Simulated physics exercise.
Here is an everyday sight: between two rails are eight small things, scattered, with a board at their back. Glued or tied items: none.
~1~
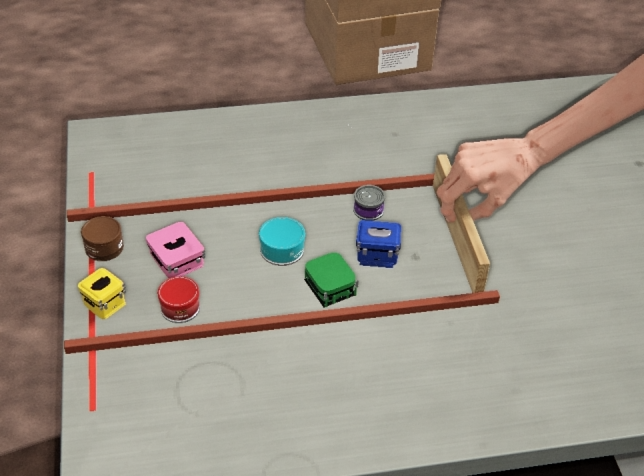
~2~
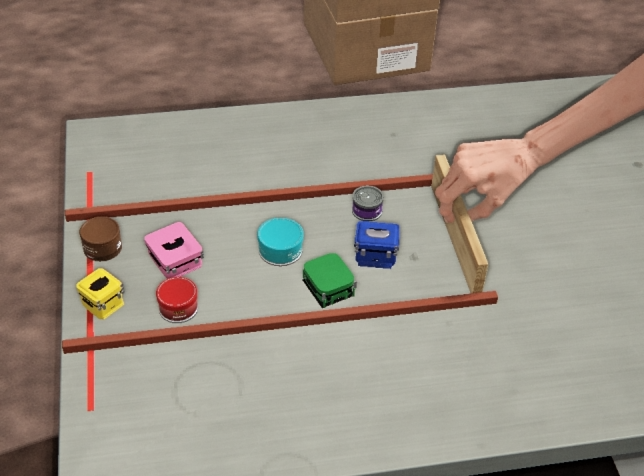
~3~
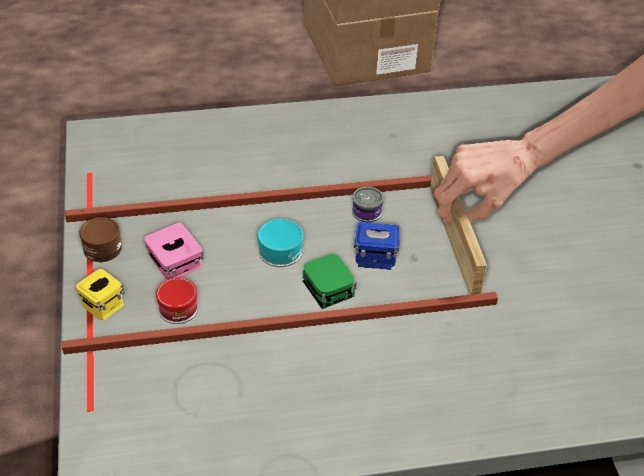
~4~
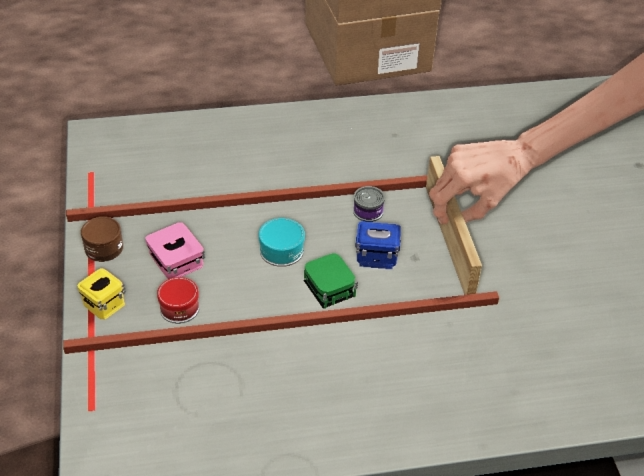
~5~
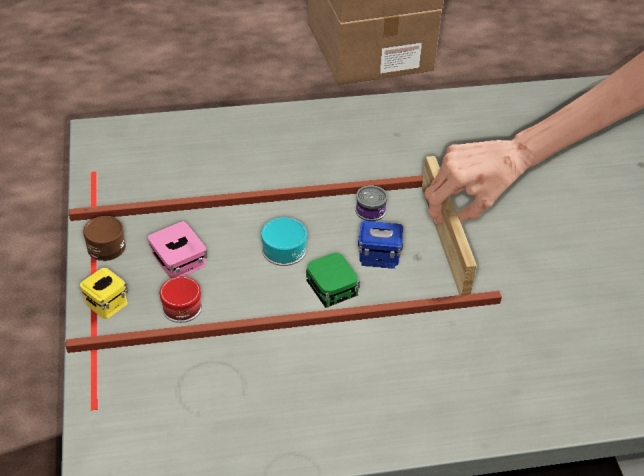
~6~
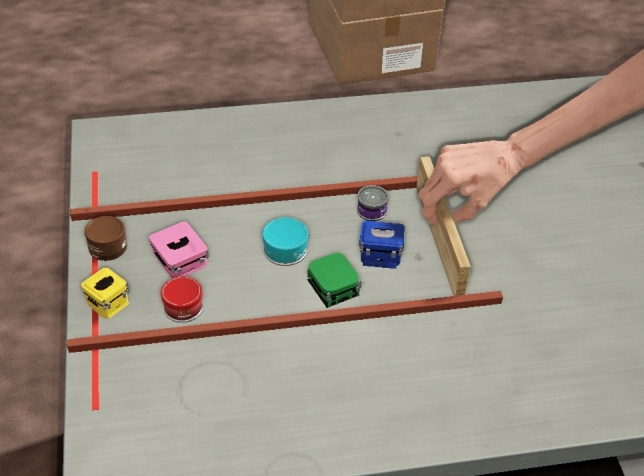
At the start, a hand holds a wooden board upright at the right end of two red rails, with eight small tubs and cases spread between them. The hand then slides the board a short way left, towards the blue case and purple tin, while the items stay in place, untouched.
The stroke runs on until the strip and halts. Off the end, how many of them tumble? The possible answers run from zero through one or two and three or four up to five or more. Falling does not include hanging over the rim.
Final tally: Three or four.
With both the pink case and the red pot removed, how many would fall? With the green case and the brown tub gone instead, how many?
It would be 2 and 2.
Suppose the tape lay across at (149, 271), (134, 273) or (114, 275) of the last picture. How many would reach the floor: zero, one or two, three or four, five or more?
Either one or two; one to two; 3 or 4.
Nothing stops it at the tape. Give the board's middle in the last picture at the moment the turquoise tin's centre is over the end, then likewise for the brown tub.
Around (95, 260), then around (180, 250).
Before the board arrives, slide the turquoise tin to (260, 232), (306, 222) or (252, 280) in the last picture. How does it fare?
Going place by place, the turquoise tin sits tight; sits tight; ends up off.
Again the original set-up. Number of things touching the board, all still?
That comes to 4.
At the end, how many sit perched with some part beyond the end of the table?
Number: 4.
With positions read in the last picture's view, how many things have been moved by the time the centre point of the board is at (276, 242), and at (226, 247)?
Tally at point one: 4; at point two: 6.
Early on, none off yet; yellow case at rest near (106, 294); brown tub at rest near (106, 238); red pot at rest near (183, 300).
A while later, none off yet; yellow case at rest near (104, 294); brown tub travelled a little near (94, 239); red pot travelled about its own width near (145, 304).
Finally, the number that fall off is three or four; lost, pink case, red pot, brown tub and yellow case.
